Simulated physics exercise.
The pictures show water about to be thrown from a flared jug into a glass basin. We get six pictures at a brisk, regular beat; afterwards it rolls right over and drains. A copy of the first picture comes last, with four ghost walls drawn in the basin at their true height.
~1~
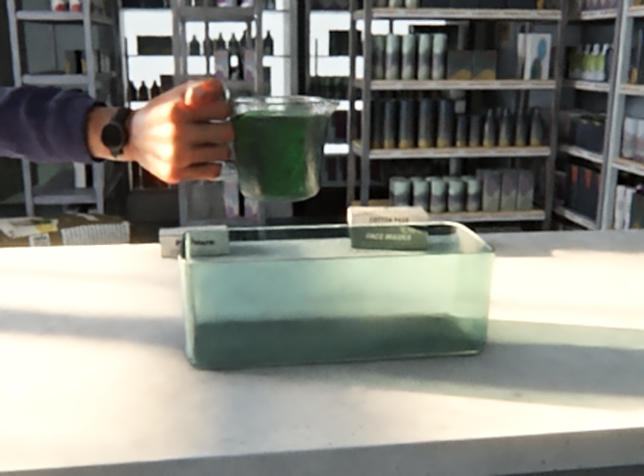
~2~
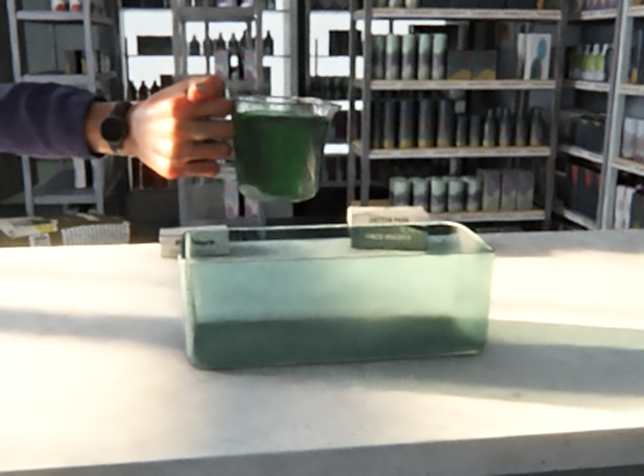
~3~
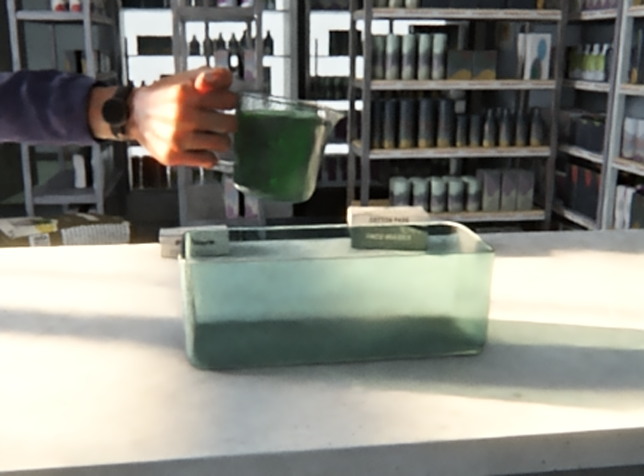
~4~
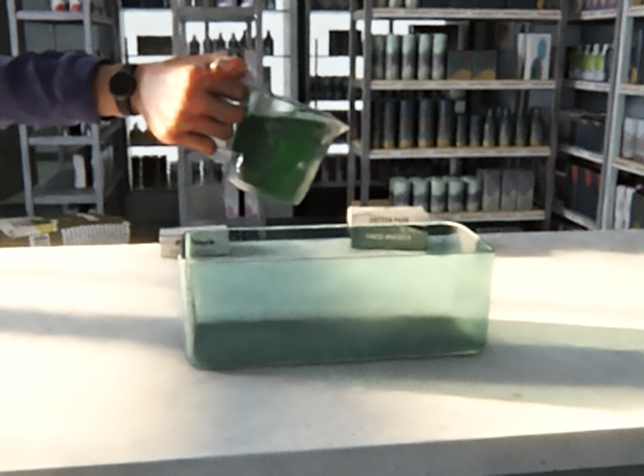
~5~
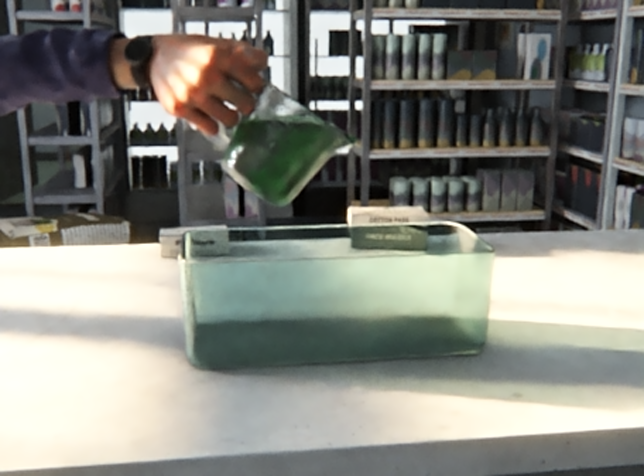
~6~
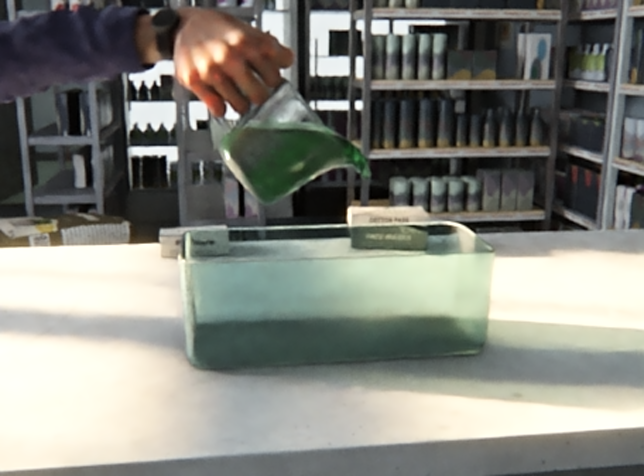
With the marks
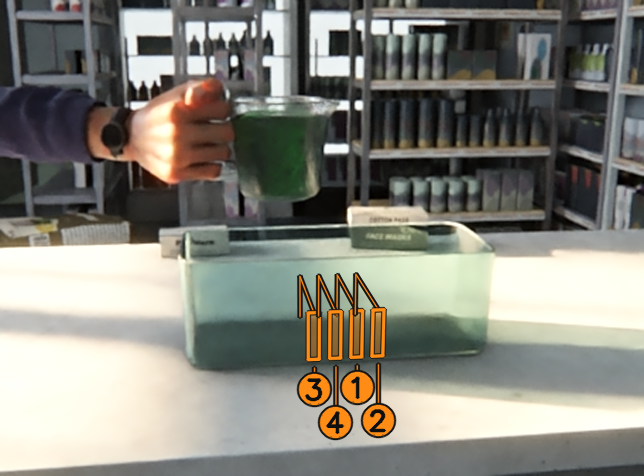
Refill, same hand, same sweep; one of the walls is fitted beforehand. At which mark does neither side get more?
It is 2.
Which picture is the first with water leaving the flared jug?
In picture 5.
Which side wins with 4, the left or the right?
The right side.
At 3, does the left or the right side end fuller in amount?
The right side.
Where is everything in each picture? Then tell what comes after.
In the first frame, upright, lip at (339, 103); basin from (187, 366) to (484, 350); nothing has left yet.
In the second frame, tipped about 2°, lip at (341, 105); nothing has left yet.
In the third frame, tipped about 10°, lip at (345, 113); nothing has left yet.
In the fourth frame, tipped about 21°, lip at (350, 127); nothing has left yet.
In the fifth frame, tipped about 35°, lip at (352, 145); water is over the lip, down to (352, 145).
In the sixth frame, tipped about 52°, lip at (349, 165); water is over the lip, down to (365, 176).
In orange, 1 at (357, 365); 2 at (378, 364); 3 at (314, 367); 4 at (335, 366).
With 1, about 25 % ends left of the wall and 73 % right of it.
With 2, about 54 % ends left of the wall and 44 % right of it.
With 3, about 3 % ends left of the wall and 95 % right of it.
With 4, about 5 % ends left of the wall and 93 % right of it.
